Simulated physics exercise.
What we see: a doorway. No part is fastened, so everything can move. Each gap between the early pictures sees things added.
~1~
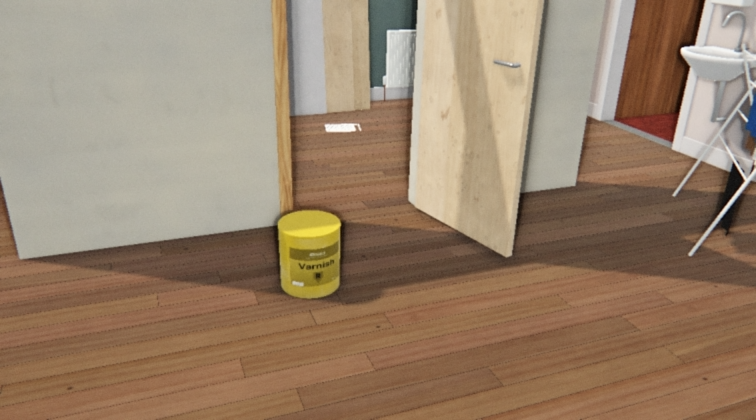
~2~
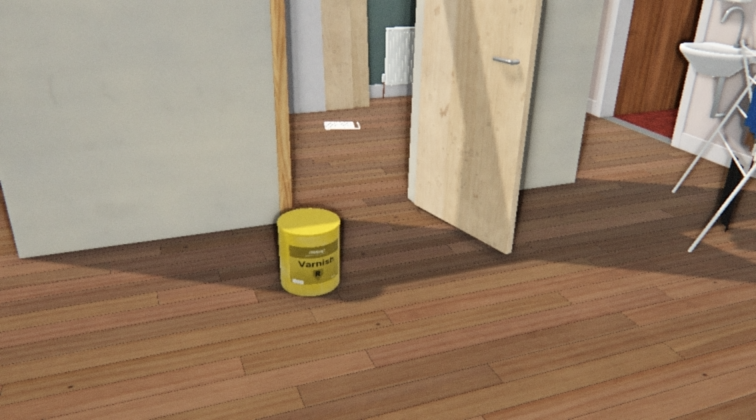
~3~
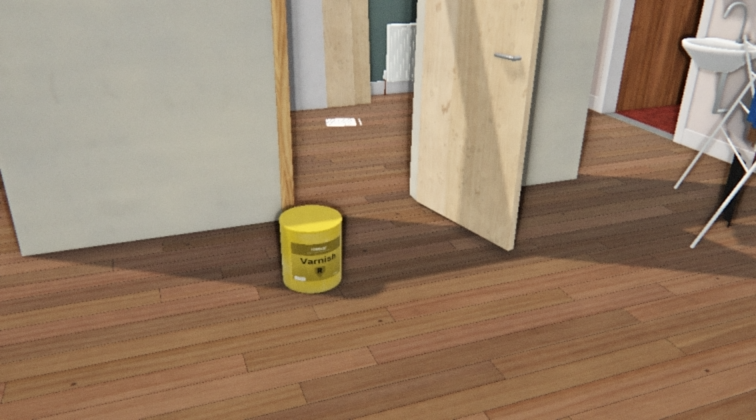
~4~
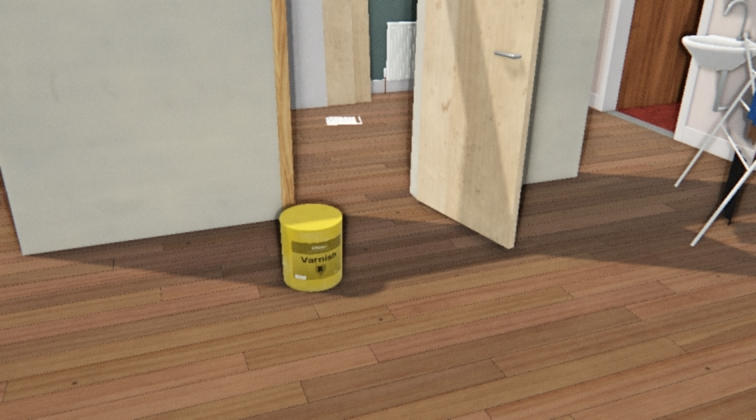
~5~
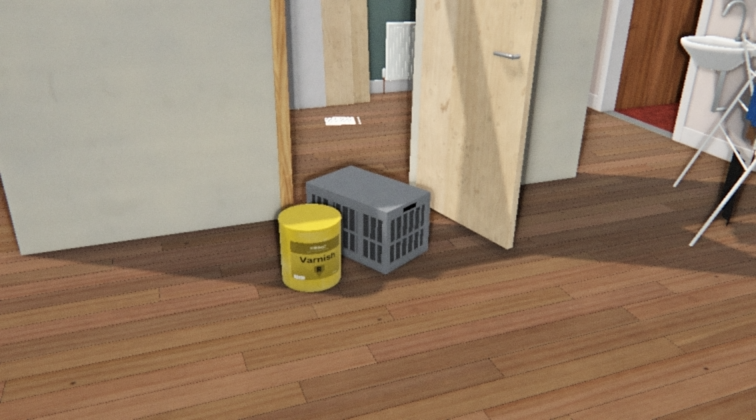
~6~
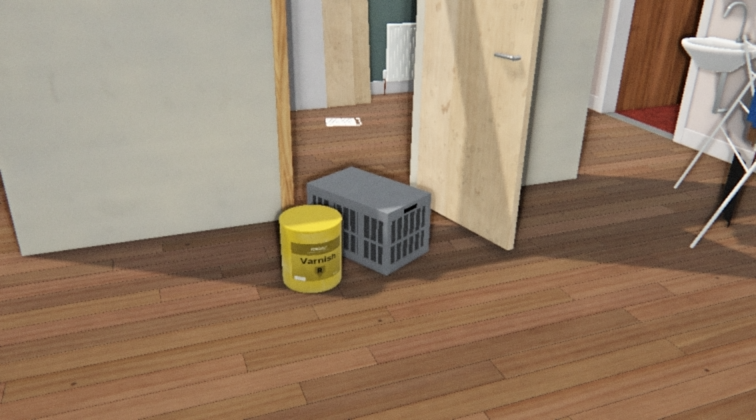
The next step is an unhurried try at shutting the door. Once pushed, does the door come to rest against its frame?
No, it does not.
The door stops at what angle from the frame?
Open angle: About 65°.
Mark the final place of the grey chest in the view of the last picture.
At about (356, 217).
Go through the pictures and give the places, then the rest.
The first picture shows door wide open and still; yellow pail (310, 254).
The second picture shows door wide open and still; yellow pail (310, 252).
The third picture shows door wide open and still; yellow pail (312, 249).
The fourth picture shows door wide open and still; yellow pail (312, 247).
The fifth picture shows door wide open and still; yellow pail (311, 247).
The sixth picture shows door wide open and still; grey chest (368, 218); yellow pail (311, 248).
Then, 0.40 s later than the last frame, door at 93°.
Then, 0.60 s later than the last frame, door at 81°.
Then, 0.80 s later than the last frame, door at 70°; grey chest moved a little near (363, 217).
Then, 0.90 s later than the last frame, door at 68°; grey chest moved a little near (359, 217).
When it is over, door at 66°; both as before. End places, in pixels of the last picture, grey chest near (356, 217).
